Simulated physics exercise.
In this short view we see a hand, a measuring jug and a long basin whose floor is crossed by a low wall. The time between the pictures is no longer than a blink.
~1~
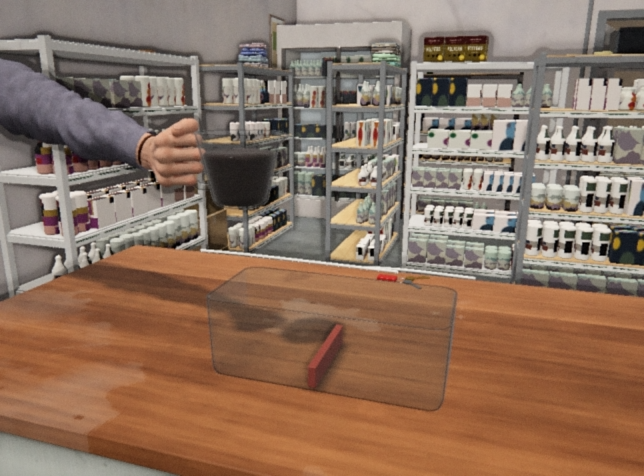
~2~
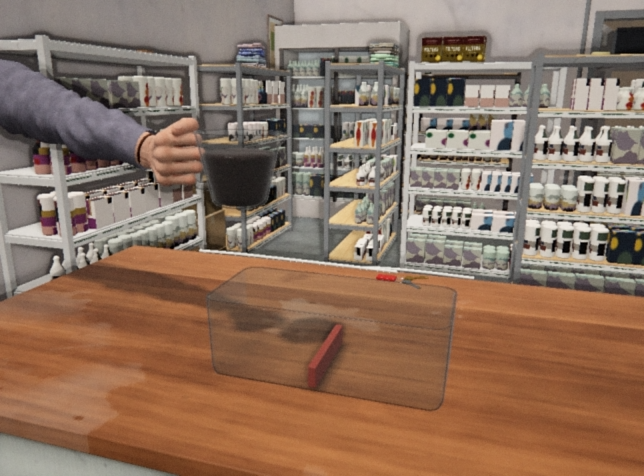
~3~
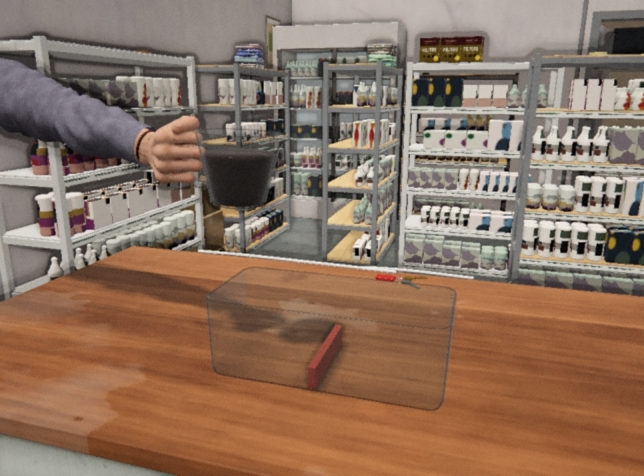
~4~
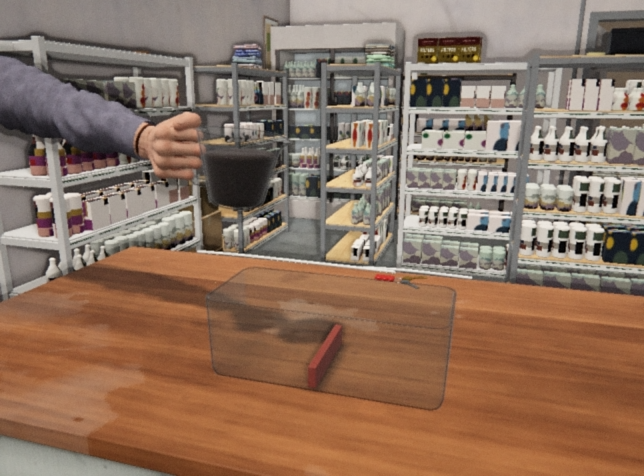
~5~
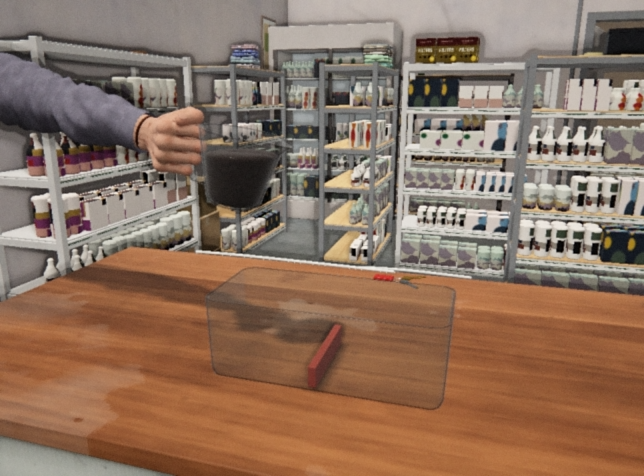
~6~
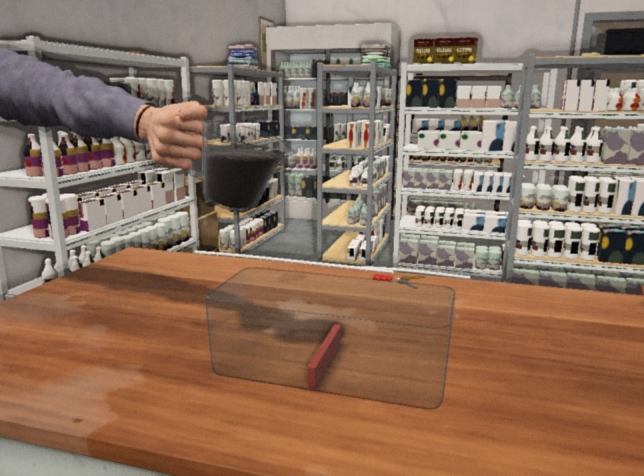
A hand holds a dark jug above a clear basin and slowly tilts it rightward.
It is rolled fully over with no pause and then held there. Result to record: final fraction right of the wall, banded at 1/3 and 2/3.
The part right of the wall will probably range from one third to two thirds.
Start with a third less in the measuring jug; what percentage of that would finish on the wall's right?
15 per cent or so.
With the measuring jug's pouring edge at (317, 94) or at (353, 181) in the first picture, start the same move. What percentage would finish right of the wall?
It would come to near 80 per cent, and then near 90 per cent.
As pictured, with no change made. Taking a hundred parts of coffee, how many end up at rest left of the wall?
That is roughly 50 percent of it.
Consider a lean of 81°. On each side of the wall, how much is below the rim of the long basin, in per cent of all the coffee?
Roughly 0 per cent on the left, roughly 10 per cent on the right.
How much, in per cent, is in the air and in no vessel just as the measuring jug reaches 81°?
Some 30 per cent, I'd say.
A moment on, the tilt is 81° and 59 per cent is still to pour, 1 is left of the wall and 8 right of it.
Next, the tilt is 115° and 3 per cent is still to pour, 42 is left of the wall and 44 right of it.
Then the tilt is 118° and 0 per cent is still to pour, 52 is left of the wall and 46 right of it.
Later the tilt is 118° and 0 per cent is still to pour, 52 is left of the wall and 47 right of it.
At rest 52 per cent lies left of the wall, 47 right of it and 2 outside.
